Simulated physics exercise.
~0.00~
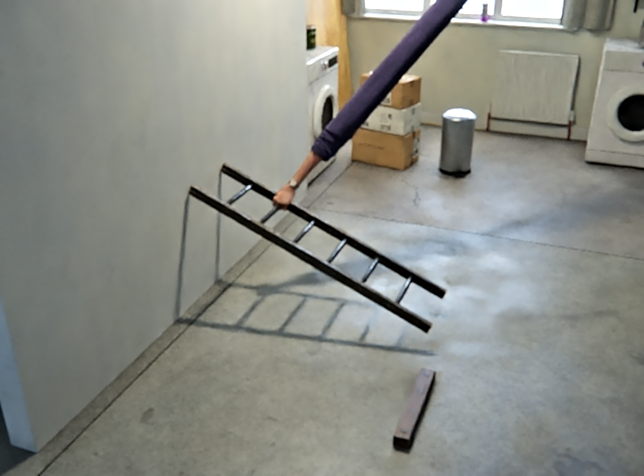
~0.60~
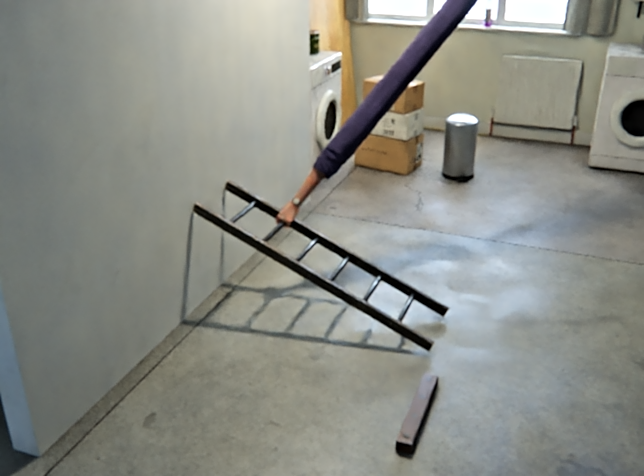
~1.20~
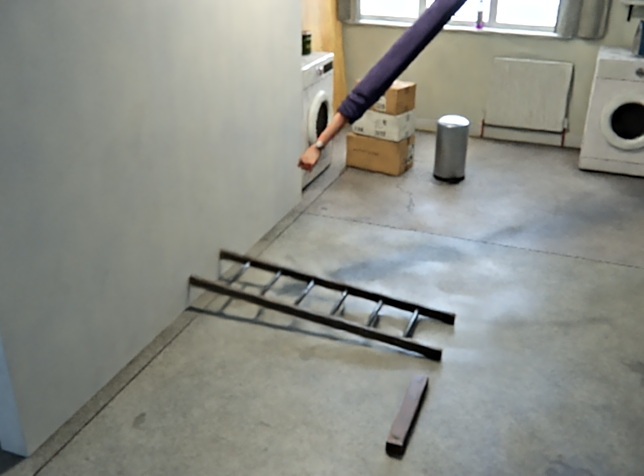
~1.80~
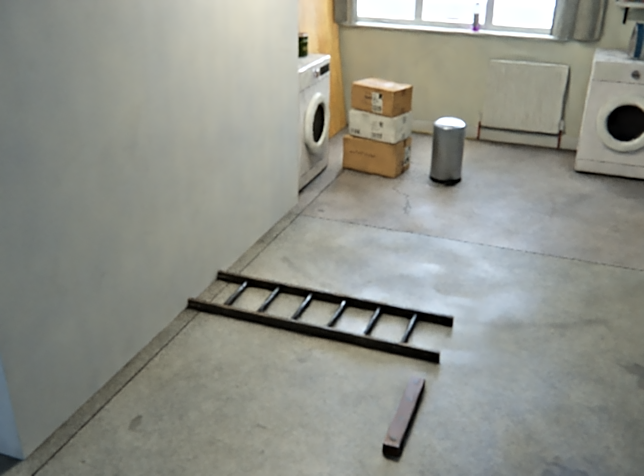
On a concrete floor, a hand releases a slanted black gate, which slips down flat.
